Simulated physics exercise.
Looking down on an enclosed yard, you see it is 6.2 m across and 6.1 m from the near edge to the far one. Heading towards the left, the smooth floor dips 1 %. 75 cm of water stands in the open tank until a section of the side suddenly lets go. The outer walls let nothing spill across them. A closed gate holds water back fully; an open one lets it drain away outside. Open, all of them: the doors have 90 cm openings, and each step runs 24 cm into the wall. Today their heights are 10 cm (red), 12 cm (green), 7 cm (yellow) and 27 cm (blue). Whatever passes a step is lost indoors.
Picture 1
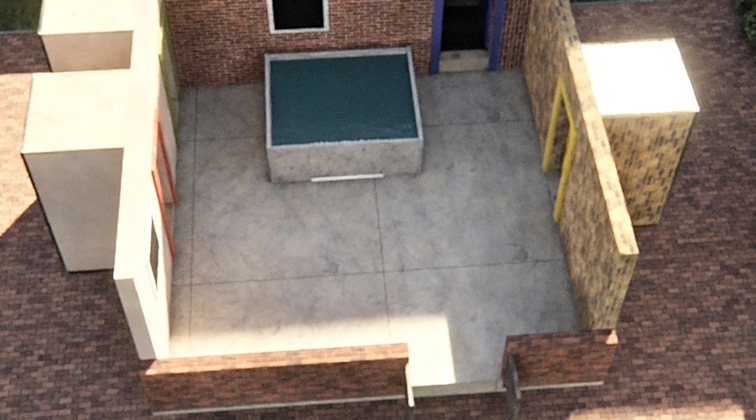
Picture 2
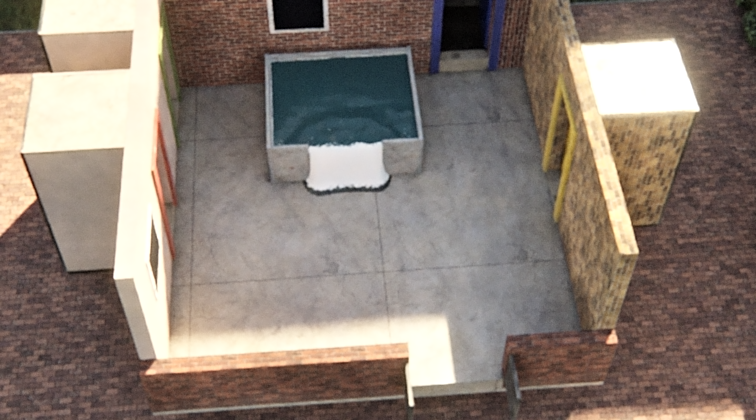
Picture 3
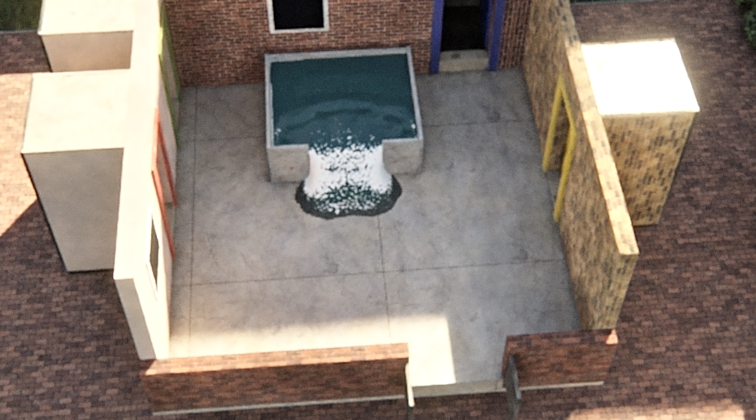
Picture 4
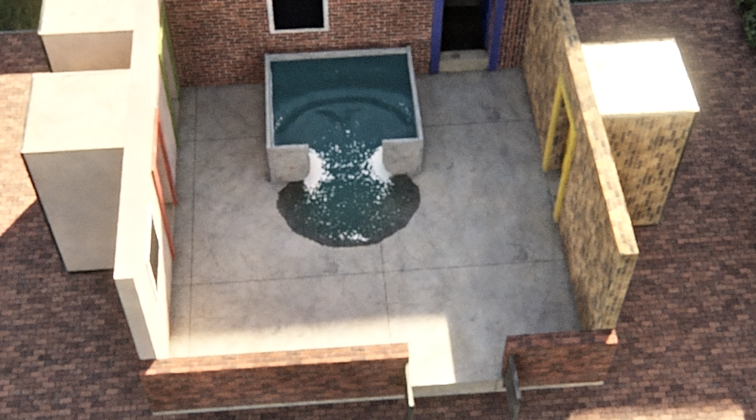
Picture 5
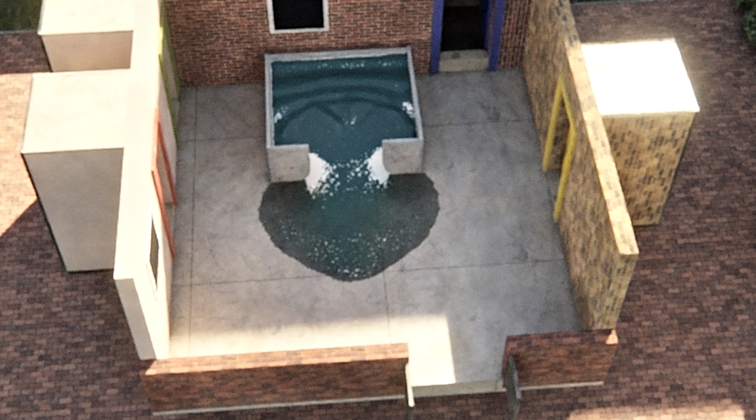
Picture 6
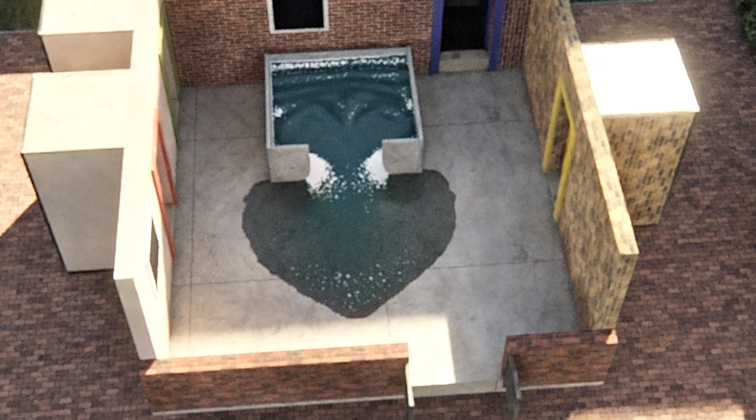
At first, a raised tank of dark water sits still against the brick wall of an enclosed yard. Then its front opens in the middle and white, foaming water pours through the gap onto the grey floor, spreading outward in a widening dark pool while ripples cross the tank.
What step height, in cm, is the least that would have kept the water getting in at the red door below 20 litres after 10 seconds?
The least height is about 5.5 cm.
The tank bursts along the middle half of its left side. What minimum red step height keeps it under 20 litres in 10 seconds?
You'd want it roughly 11.0 centimetres tall.
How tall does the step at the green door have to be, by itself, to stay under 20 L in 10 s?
At the green door it takes roughly 13.0 centimetres.
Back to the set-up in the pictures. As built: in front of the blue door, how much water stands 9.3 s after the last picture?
It works out to about 6.0 centimetres deep.
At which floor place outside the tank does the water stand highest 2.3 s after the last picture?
About (180, 387).
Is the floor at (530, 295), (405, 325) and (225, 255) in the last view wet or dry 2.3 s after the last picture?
In the order asked: Soaked, soaked, soaked.
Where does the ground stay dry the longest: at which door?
Blue.
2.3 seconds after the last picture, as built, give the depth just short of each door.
In cm: Red 2, green 0, yellow 0, blue 0.
Then, 0.7 s after the last picture water covers 45 % of the floor, deepest (41 cm) near (350, 184); it has not reached the red door.
Then, 2.3 s after the last picture water covers 55 % of the floor, deepest (36 cm) near (180, 387); 2 cm at the red door, 0 litres in over its 10 cm step.
Then, 9.3 s after the last picture water covers 100 % of the floor, deepest (16 cm) near (176, 187); 5 cm at the red door, 1 litre in over its 10 cm step.
At the red door as built, the water peaked near 11 cm, 4.5 s after the last picture.
With a step of 5 cm, 26 litres would have come in within the 10 s; with 6.5 cm, 13 litres. So under 20 litres takes about 5.5 cm.
